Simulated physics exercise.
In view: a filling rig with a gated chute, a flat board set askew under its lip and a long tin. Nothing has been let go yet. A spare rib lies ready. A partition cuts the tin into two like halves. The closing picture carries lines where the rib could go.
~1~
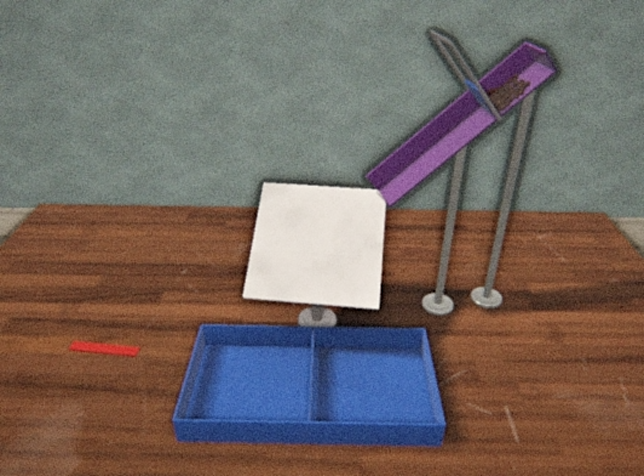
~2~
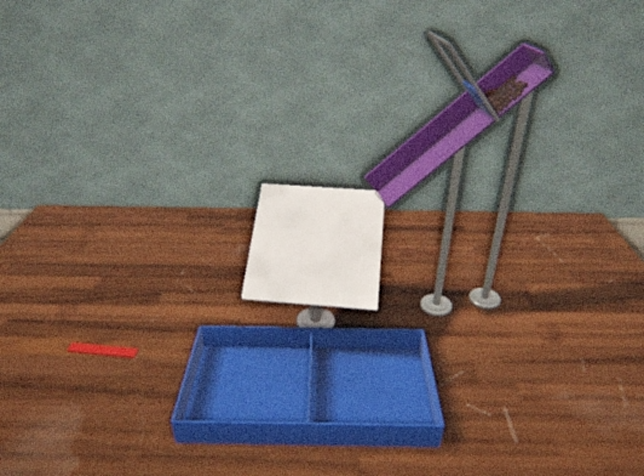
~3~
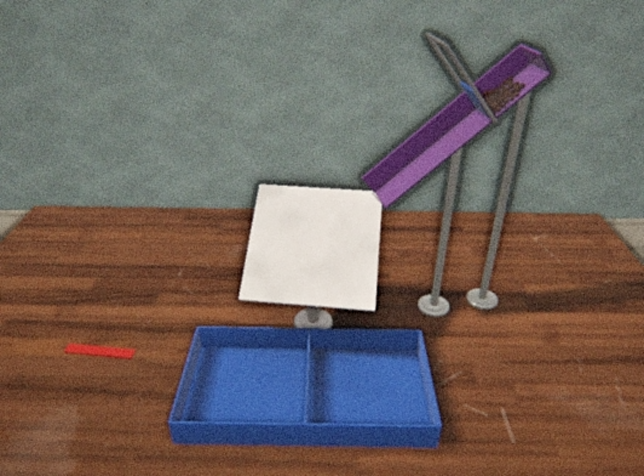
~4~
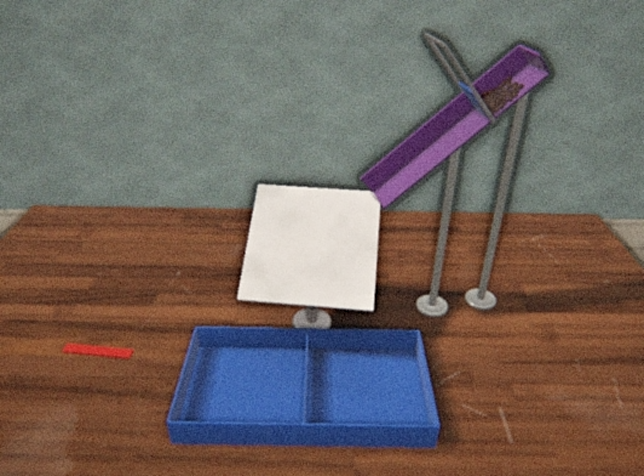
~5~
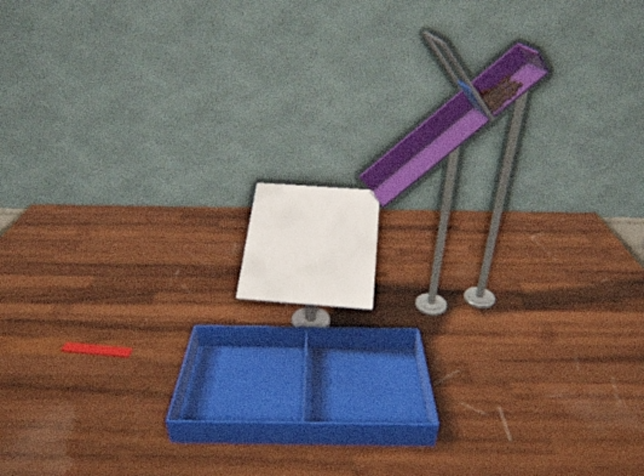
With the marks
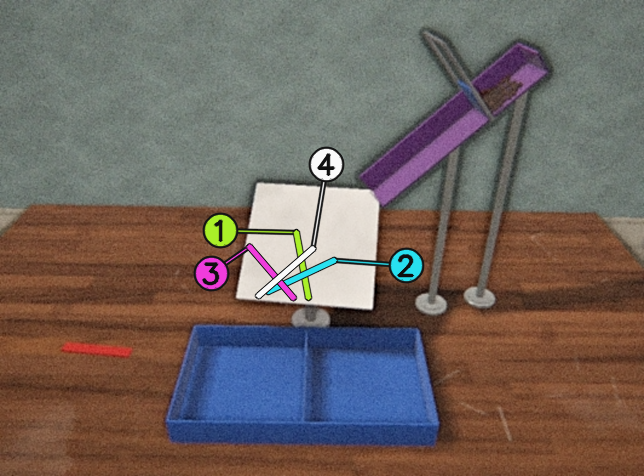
A purple chute on two metal legs held a small brown heap behind its gate, above a tilted white board and a divided blue tray, and nothing moved except the view drifting very slightly.
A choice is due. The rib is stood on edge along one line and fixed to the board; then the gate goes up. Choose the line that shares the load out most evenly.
It is 3.
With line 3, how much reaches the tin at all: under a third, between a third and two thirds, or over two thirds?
It is over two thirds.
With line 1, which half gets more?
Right.
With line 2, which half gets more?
Left.
On the marked copy, line 1 from (296, 232) to (308, 297); line 2 from (334, 260) to (268, 291); line 3 from (249, 246) to (293, 297); line 4 from (312, 248) to (258, 295).
For line 1, of what is caught, about a tenth in the left half, the larger part in the right.
For line 2, of what is caught, the larger part in the left half, roughly a quarter in the right.
For line 3, of what is caught, roughly a third in the left half, roughly two thirds in the right.
For line 4, of what is caught, the larger part in the left half, about a tenth in the right.
